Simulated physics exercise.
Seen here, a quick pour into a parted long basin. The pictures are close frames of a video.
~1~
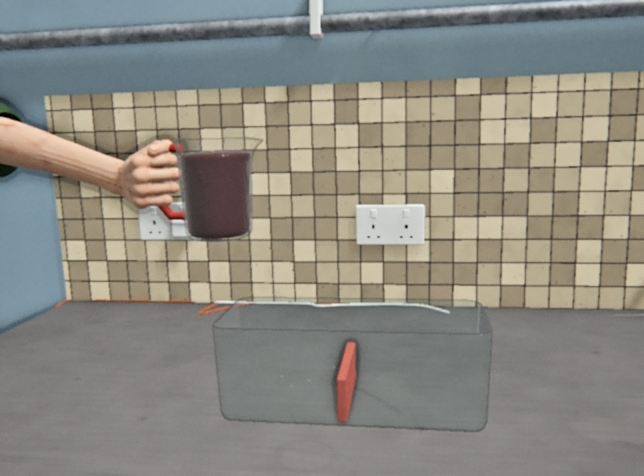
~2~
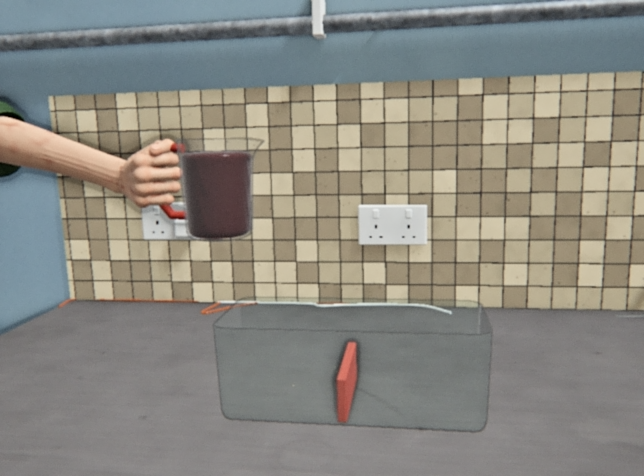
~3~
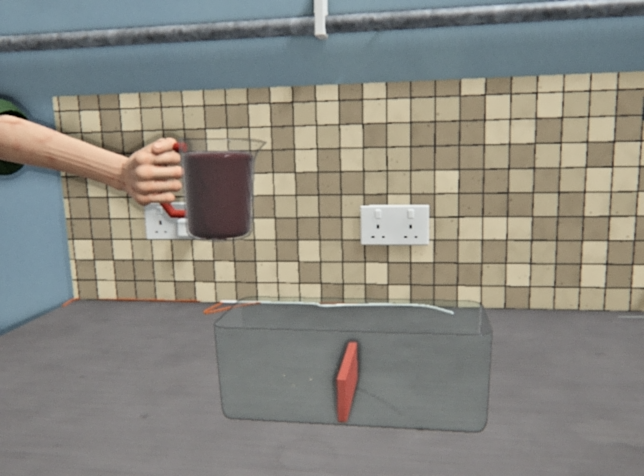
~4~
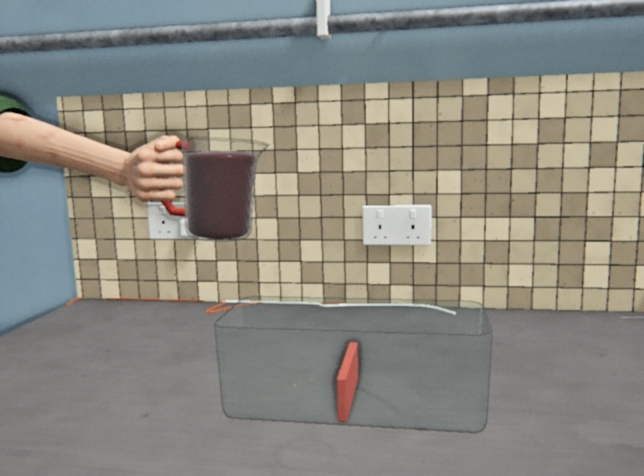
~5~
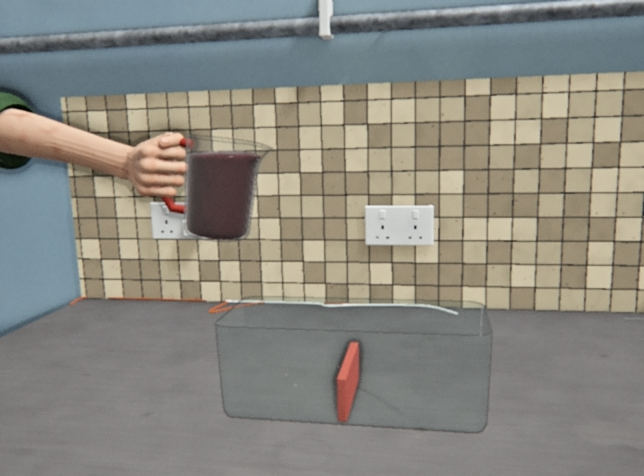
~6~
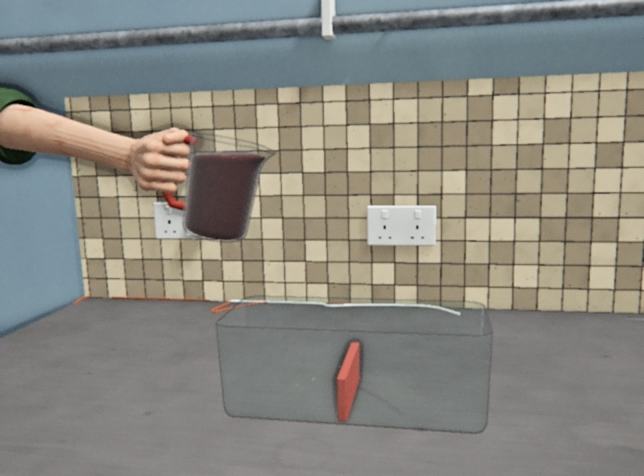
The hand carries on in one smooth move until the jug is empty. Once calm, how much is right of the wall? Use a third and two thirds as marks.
In the end under a third is right of the wall.
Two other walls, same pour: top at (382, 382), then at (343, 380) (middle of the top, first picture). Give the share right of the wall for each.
The first gives 15 %, the second 45 %.
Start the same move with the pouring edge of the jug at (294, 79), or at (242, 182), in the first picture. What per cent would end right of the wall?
Near 95 % and 0 %.
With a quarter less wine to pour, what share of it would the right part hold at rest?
Some 5 per cent.
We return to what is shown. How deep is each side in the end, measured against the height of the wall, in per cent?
Near 40 on the left, 10 on the right.
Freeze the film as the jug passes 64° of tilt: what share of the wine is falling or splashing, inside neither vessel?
Roughly 15 in a hundred.
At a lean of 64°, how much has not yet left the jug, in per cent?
Some 85 per cent.
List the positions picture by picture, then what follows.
In the first frame, it leans 0°; its right rim is at (263, 139); the wine meets the walls at (183, 154) and (252, 153); the long basin's rim runs from (226, 313) to (486, 317); the wall's top is at (347, 361).
In the second frame, it leans 1°; its right rim is at (264, 139); the wine meets the walls at (185, 154) and (253, 153).
In the third frame, it leans 2°; its right rim is at (266, 141); the wine meets the walls at (188, 154) and (254, 154).
In the fourth frame, it leans 5°; its right rim is at (269, 144); the wine meets the walls at (190, 155) and (256, 155).
In the fifth frame, it leans 9°; its right rim is at (273, 148); the wine meets the walls at (193, 154) and (261, 155).
In the sixth frame, it leans 13°; its right rim is at (276, 152); the wine meets the walls at (196, 157) and (266, 156).
A moment on, the jug is tipped part way and 83 per cent is still to pour, 3 is left of the wall and 0 right of it.
Next, the jug is tipped on its side and 38 per cent is still to pour, 24 is left of the wall and 16 right of it.
Then the jug is tipped on its side and 6 per cent is still to pour, 66 is left of the wall and 20 right of it.
Later the jug is tipped on its side and 1 per cent is still to pour, 76 is left of the wall and 21 right of it.
At rest 77 per cent lies left of the wall, 21 right of it and 2 outside.
